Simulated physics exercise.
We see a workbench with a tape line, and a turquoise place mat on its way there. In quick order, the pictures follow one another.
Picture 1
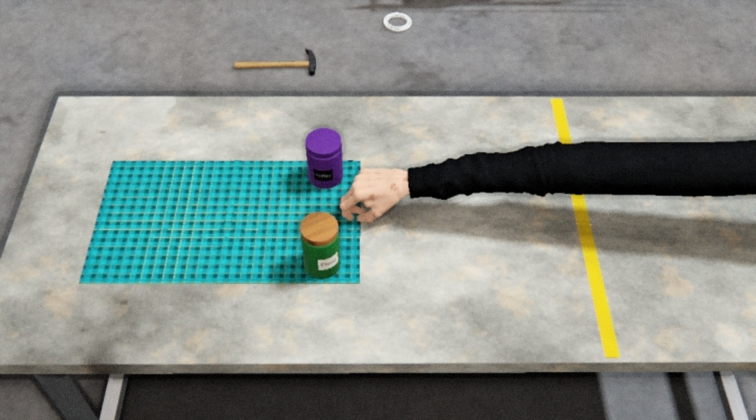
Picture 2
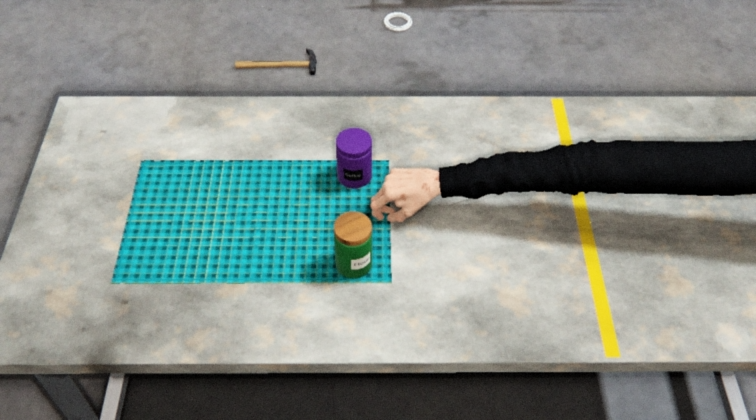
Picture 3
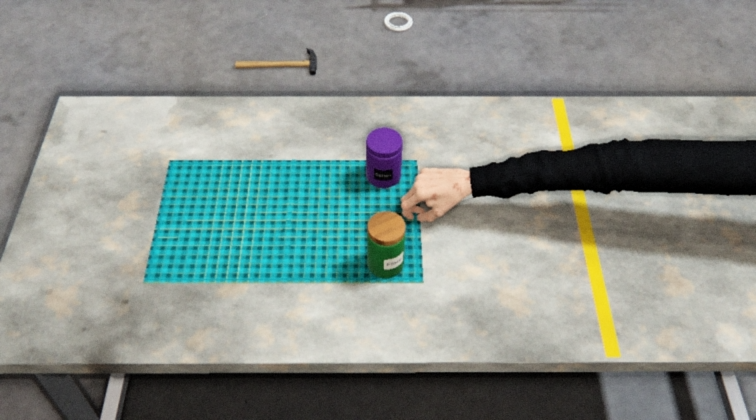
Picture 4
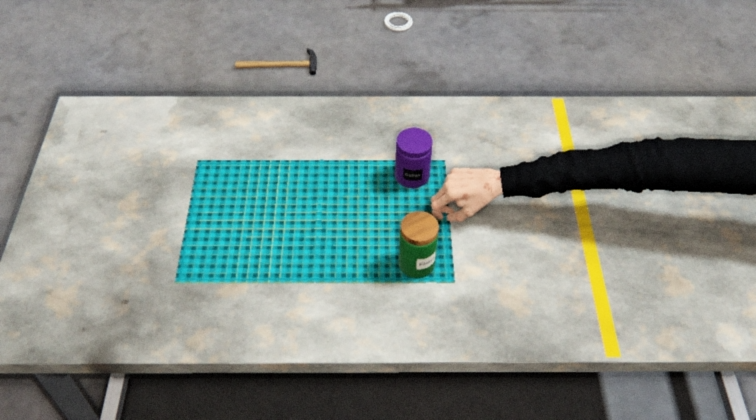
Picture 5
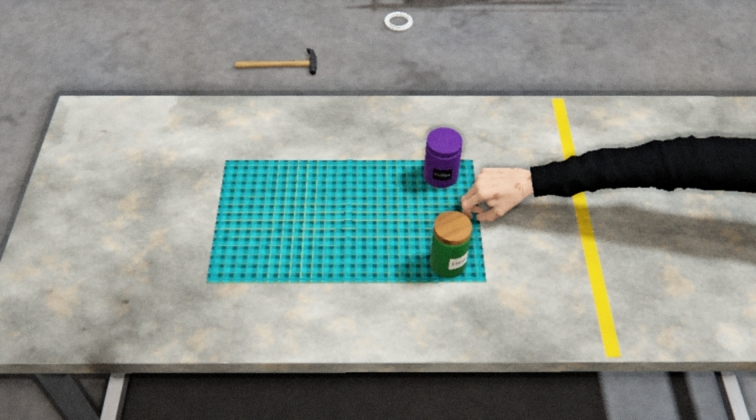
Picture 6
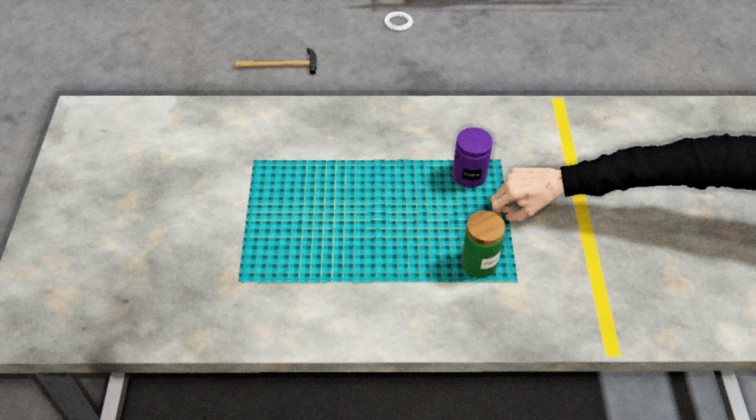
A hand in a black sleeve pulled a turquoise mat steadily to the right across a workbench, carrying a purple jar and a green jar along on it, closer to a yellow tape line.
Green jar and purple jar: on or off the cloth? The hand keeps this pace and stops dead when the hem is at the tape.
Green jar off, purple jar off.
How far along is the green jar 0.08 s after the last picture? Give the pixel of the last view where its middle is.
It is roughly at (534, 245).
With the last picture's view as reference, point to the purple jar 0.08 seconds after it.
By then you'd find it at (519, 158) in the last view.
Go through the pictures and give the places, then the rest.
In the first frame, place mat end (359, 283); green jar (319, 226); purple jar (323, 141); tape (608, 334).
In the second frame, place mat end (391, 283), far hem (111, 284); purple jar (354, 140).
In the third frame, place mat end (423, 283); green jar (386, 226).
In the fourth frame, place mat end (455, 283), far hem (175, 283); purple jar (415, 140).
In the fifth frame, place mat end (486, 282); green jar (453, 226).
In the sixth frame, place mat end (518, 282), far hem (239, 283); green jar (486, 225); purple jar (475, 140); tape (609, 333).
Then, 0.08 s after the last picture, hem short of the tape; green jar on the cloth near (534, 245); purple jar on the cloth near (519, 158).
Then, 0.19 s after the last picture, hem at the tape; green jar ahead of the hem near (600, 245); purple jar ahead of the hem near (579, 158).
At rest, hem at the tape; green jar knocked over near (678, 252); purple jar knocked over near (661, 161). The green jar shoots off the front and the purple jar slides clear of the cloth.
